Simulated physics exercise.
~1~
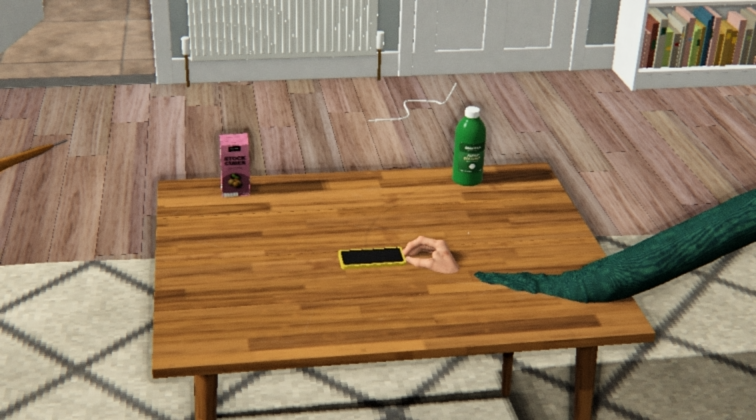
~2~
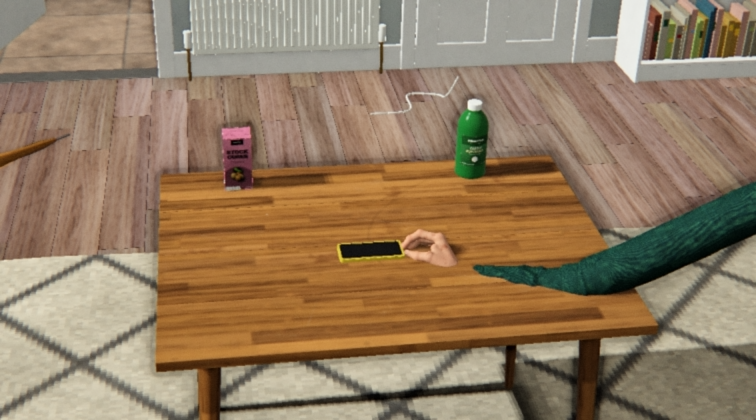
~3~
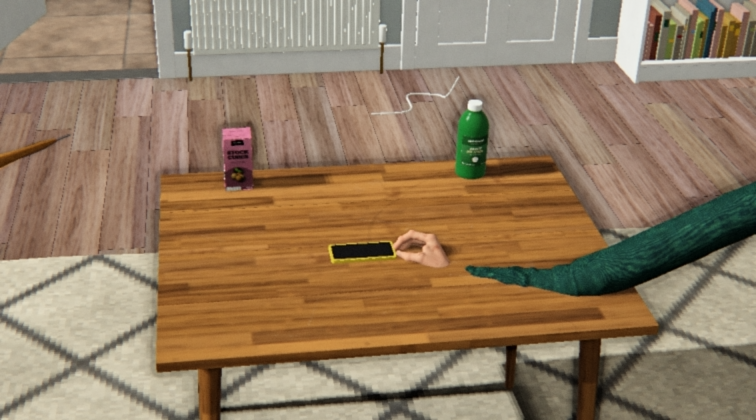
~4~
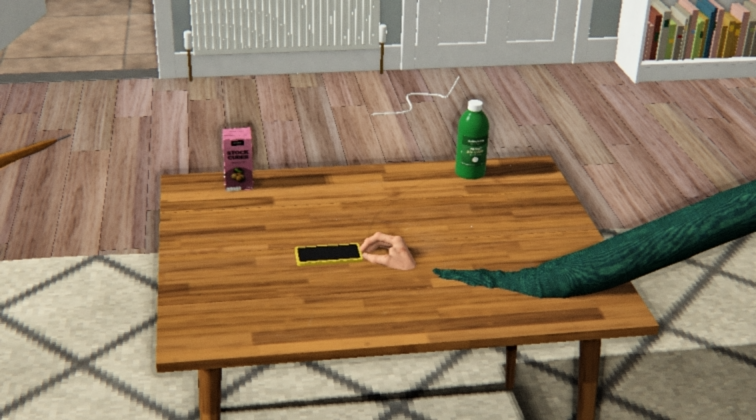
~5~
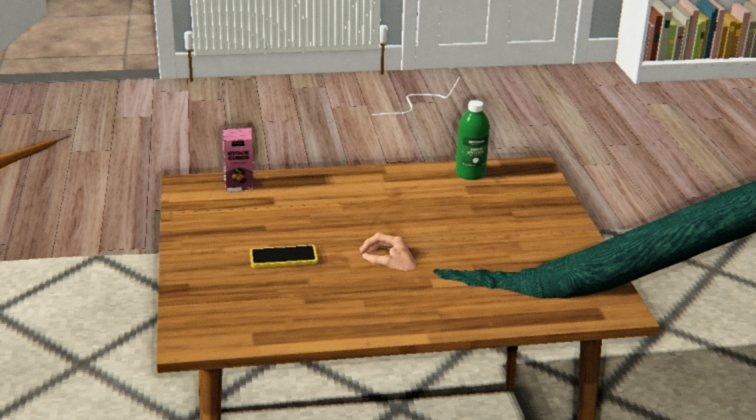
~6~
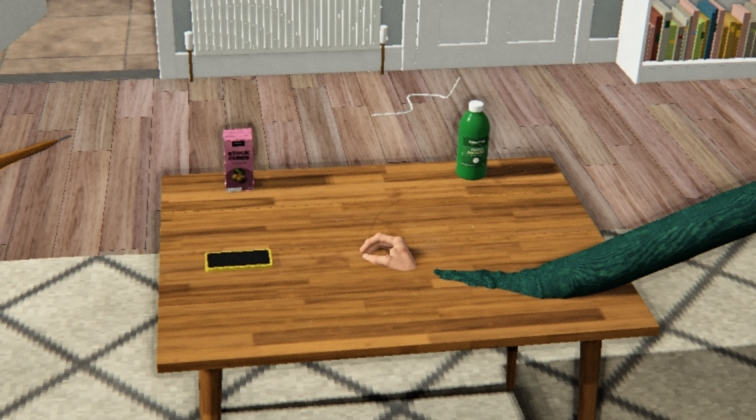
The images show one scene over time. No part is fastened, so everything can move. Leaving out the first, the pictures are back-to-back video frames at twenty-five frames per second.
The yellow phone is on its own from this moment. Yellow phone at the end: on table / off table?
Lost over the side.
Then, 0.20 s later than the last frame, yellow phone now off the table.
Then, 0.40 s later than the last frame, things are still on the move.
Then, 0.60 s later than the last frame, as before.
When it is over, off the table, yellow phone.
